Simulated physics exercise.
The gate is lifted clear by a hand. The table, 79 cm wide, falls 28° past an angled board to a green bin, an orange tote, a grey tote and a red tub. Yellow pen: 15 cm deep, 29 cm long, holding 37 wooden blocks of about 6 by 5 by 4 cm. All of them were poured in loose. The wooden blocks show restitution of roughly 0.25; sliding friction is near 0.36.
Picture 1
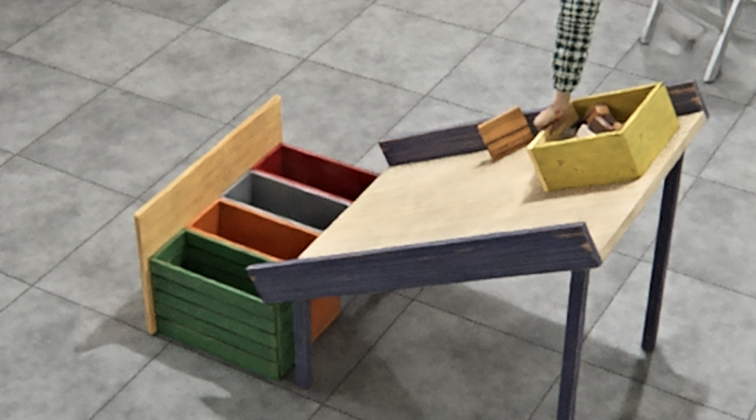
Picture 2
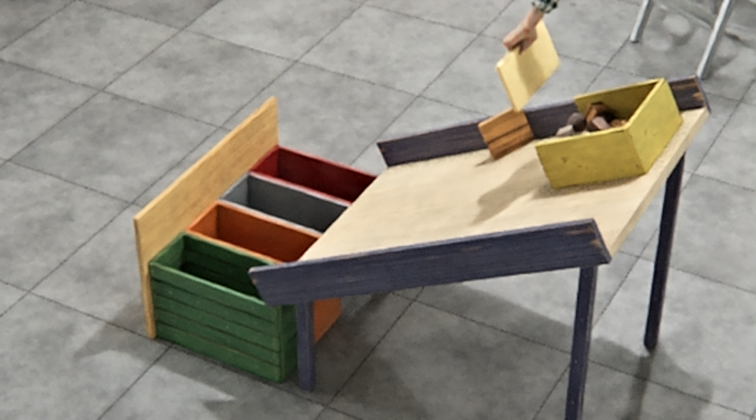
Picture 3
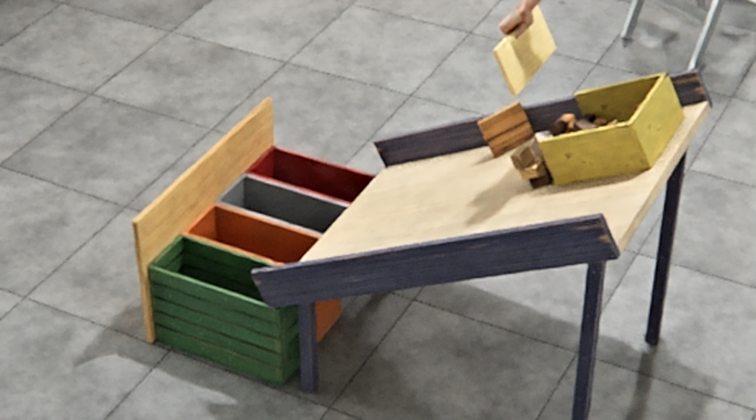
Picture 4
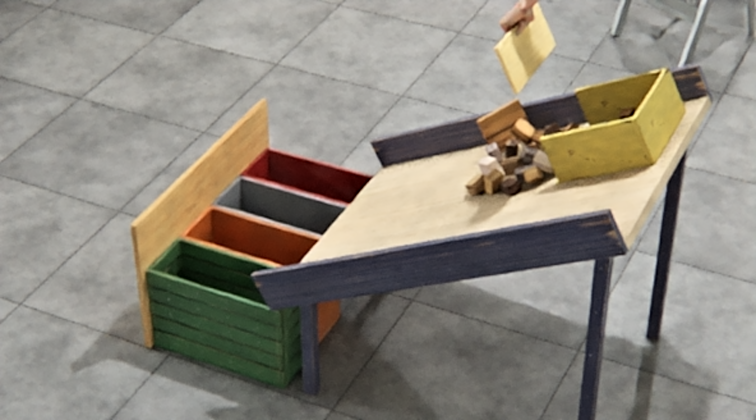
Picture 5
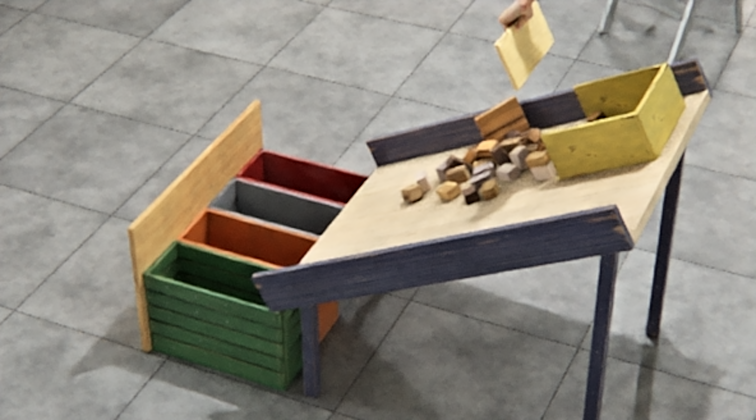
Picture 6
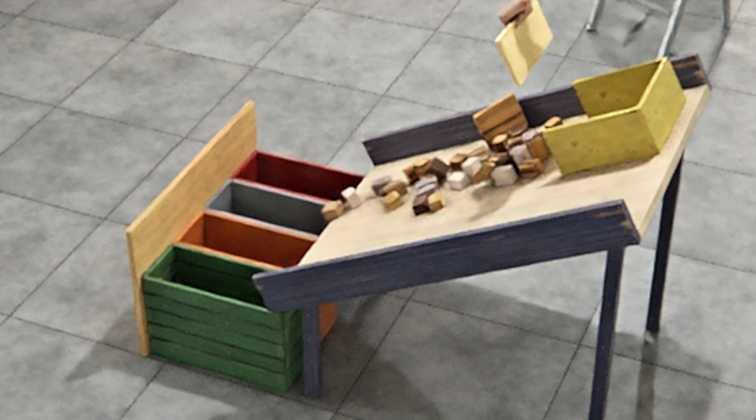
In this clip, a hand lifts a yellow panel from the yellow pen on a sloping table, and loose wooden blocks slide out and spread down to the left across the tabletop toward the colored bins beside it.
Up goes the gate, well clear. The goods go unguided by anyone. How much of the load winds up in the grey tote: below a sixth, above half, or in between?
The share there tops one half.
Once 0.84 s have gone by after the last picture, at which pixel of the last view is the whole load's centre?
(258, 258).
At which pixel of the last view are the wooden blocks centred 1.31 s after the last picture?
I'd place it about (259, 263) in the last view.
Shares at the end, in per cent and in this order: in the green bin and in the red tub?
Shares, in order: About 0 percent and 15 percent.
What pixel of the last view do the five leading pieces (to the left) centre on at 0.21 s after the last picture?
The five leading pieces sit around (286, 231) in the last view.
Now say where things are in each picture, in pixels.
In the first picture (each is followed by its nearest rim corner in this view; the camera moves round a little), yellow pen, (619, 132); grey tote, (336, 238); none out.
The second picture shows yellow pen, (624, 128).
The third picture shows yellow pen, (628, 123); 11 out, the lowest block at (543, 144).
The fourth picture shows yellow pen, (632, 118); 21 out, the lowest block at (494, 154).
The fifth picture shows yellow pen, (634, 114); 31 out, the lowest block at (412, 193).
The sixth picture shows yellow pen, (637, 108); grey tote, (332, 241); 37 out, the lowest block at (333, 211).
Then, 0.21 s after the last picture, 5 in the grey tote, 29 on the slope and 3 in the air.
Then, 0.47 s after the last picture, 2 in the orange tote, 15 in the grey tote, 2 in the red tub, 14 on the slope and 4 in the air.
Then, 0.84 s after the last picture, 4 in the orange tote, 23 in the grey tote, 3 in the red tub, 5 on the slope and 2 in the air.
Outcome (1.31 s after the last picture), 5 in the orange tote, 24 in the grey tote, 6 in the red tub and 2 on the slope. Asked share, 24 of 37, 65 per cent.
